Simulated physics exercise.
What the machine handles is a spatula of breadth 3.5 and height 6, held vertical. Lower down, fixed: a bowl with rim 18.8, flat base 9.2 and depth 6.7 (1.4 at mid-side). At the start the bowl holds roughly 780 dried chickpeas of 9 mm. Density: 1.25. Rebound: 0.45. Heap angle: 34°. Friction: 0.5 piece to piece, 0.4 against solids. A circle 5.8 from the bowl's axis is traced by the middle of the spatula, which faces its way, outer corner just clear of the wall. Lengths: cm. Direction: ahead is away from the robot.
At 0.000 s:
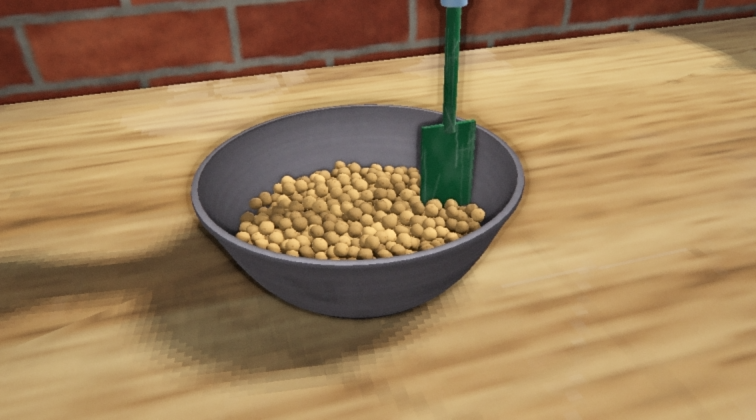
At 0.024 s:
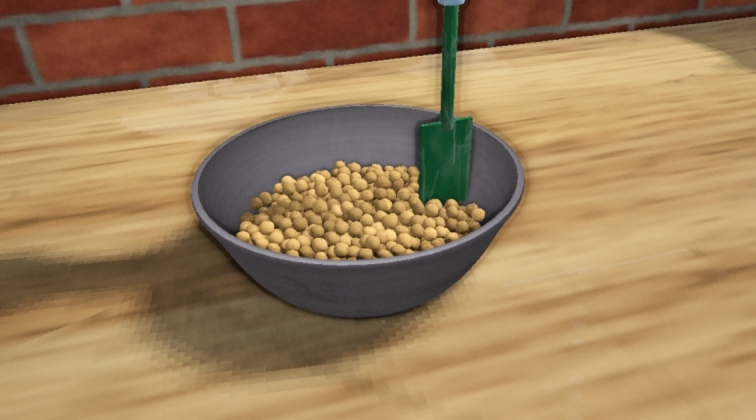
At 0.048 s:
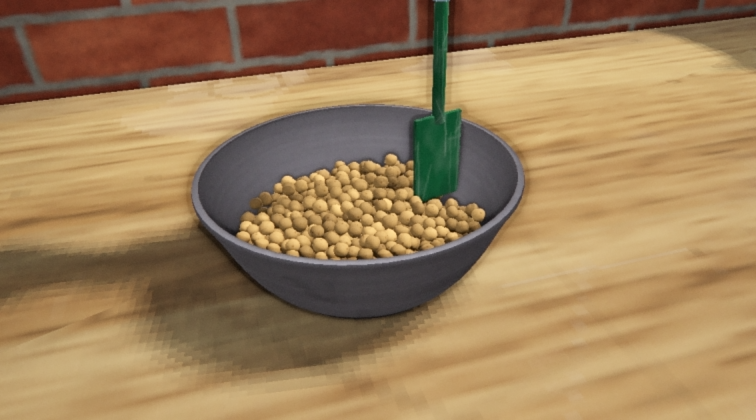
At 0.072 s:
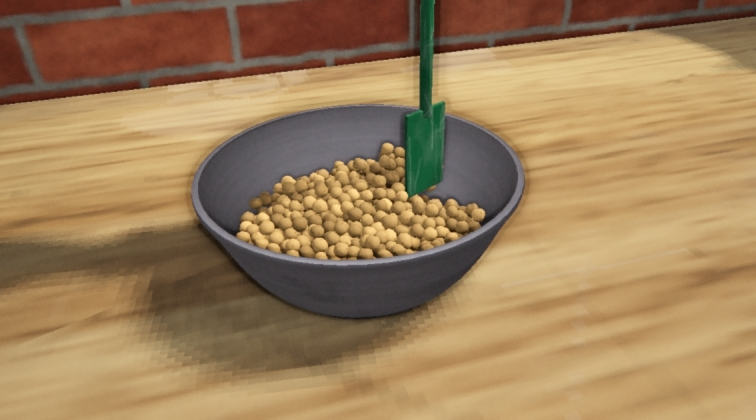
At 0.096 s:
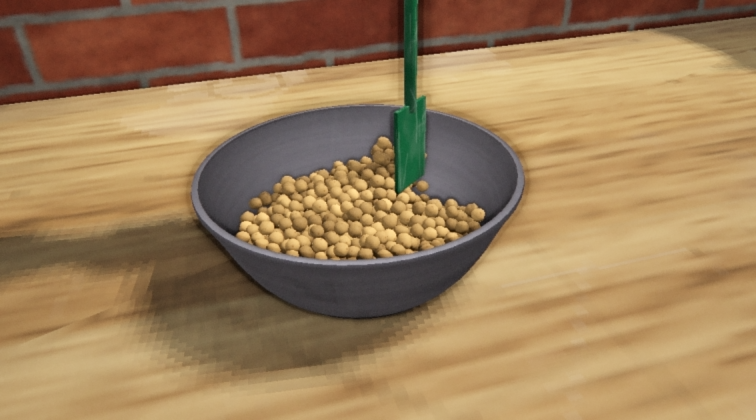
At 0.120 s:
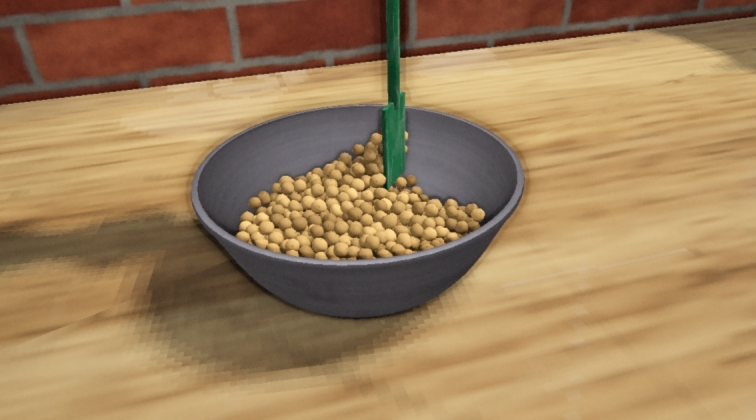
Green spatula sweeping leftward along the far inside of a grey bowl, turning edge-on and pushing dried chickpeas into a mound.
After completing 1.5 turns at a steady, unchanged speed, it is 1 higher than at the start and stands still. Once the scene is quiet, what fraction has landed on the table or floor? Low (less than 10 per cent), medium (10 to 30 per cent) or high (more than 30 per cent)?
The share is low, less than 10 per cent.
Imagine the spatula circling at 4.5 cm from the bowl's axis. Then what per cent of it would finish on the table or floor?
In that case some 0 %.
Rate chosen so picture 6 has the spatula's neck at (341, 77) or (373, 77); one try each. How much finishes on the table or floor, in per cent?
Near 15 in a hundred for the first and near 10 in a hundred for the second.
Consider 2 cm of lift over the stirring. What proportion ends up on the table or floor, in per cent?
Around 0 %.
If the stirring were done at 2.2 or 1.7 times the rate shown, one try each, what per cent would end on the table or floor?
Roughly 20 and 10 per cent.
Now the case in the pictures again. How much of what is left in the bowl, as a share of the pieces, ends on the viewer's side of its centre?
Close to 50 in a hundred.
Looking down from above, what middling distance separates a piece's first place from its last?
Roughly 1 cm.
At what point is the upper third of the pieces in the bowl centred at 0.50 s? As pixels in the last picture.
About (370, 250).
After 0.50 s, 242° round, highest piece 8 above the table; 774 in the bowl, 3 on the table or floor, 3 in flight or on the tool.
After 0.88 s, 74° round, highest piece 8 above the table; 761 in the bowl, 18 on the table or floor, 1 in flight or on the tool.
After 1.27 s, 180° round, highest piece 5 above the table; 755 in the bowl, 25 on the table or floor.
After 1.97 s, 180° round, highest piece 5 above the table; 755 in the bowl, 25 on the table or floor.
At rest, 755 in the bowl, 25 on the table or floor. That is 3 % on the table or floor.
